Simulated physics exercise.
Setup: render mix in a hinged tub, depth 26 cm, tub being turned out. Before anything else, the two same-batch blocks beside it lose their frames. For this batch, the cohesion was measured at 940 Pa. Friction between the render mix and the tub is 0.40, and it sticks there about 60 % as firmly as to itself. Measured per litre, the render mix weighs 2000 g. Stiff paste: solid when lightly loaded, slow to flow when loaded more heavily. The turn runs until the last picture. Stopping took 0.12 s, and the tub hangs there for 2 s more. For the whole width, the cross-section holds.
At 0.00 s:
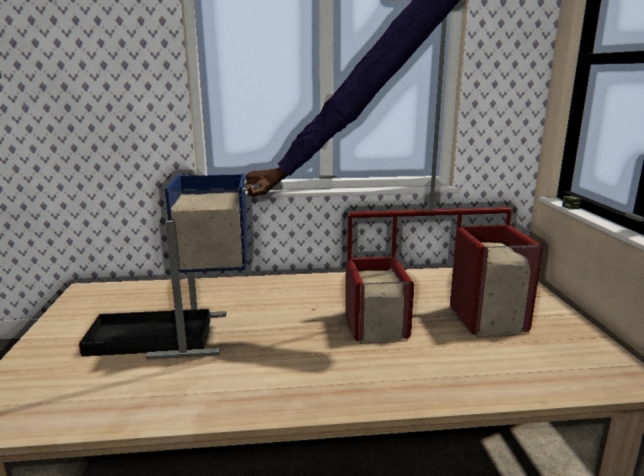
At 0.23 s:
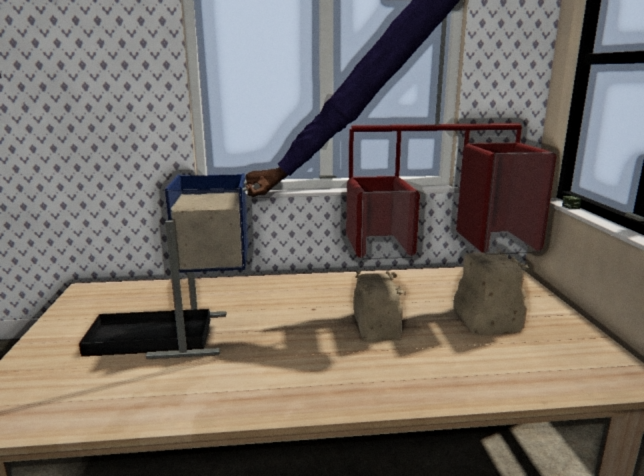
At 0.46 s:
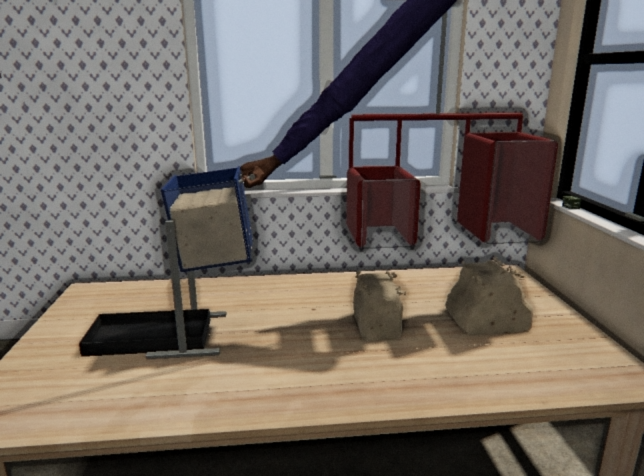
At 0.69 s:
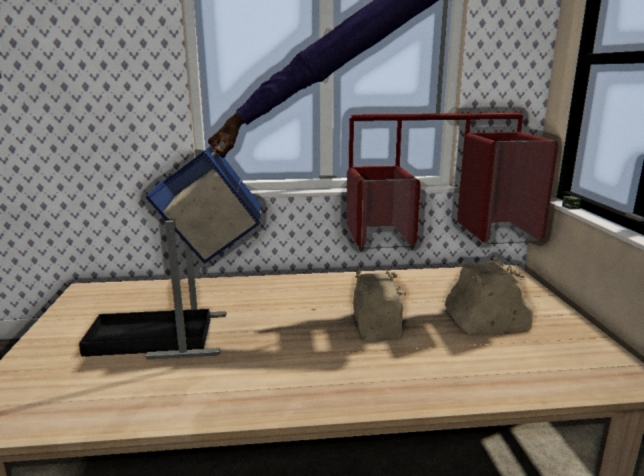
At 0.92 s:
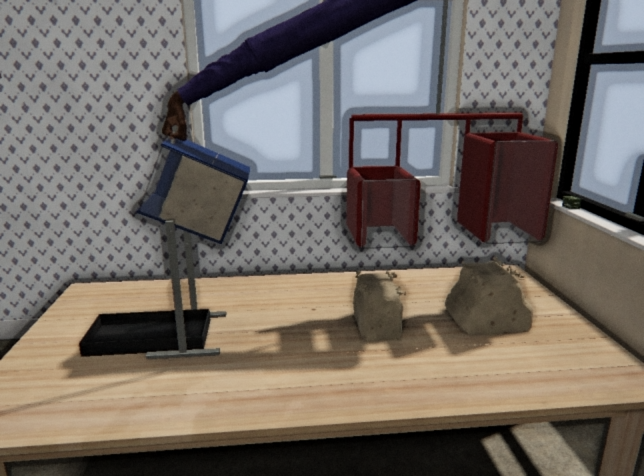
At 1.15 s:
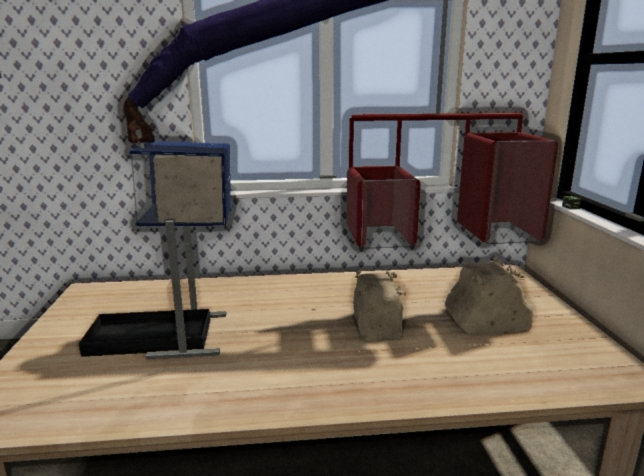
On a wooden table by a window, a red frame rises off two grey-brown blocks; the left one barely changes while the taller right one slumps lower and wider. A hand then turns a blue tub of similar material leftward onto its side, and the material stays inside.
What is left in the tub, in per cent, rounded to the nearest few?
Around 100 in every hundred.
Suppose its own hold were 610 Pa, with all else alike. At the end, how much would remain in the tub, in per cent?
It would be near 85 %.
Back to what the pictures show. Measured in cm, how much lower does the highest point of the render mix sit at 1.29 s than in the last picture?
Roughly 0 cm.
After 1.29 s, the tub is at 88 degrees and holds 100 %.
After 1.46 s, the tub is at 88 degrees and holds 100 %.
After 1.63 s, the tub is at 88 degrees and holds 100 %.
After 1.80 s, the tub is at 88 degrees and holds 100 %.
After 3.15 s, at the end, the tub is at 88 degrees and holds 100 %.
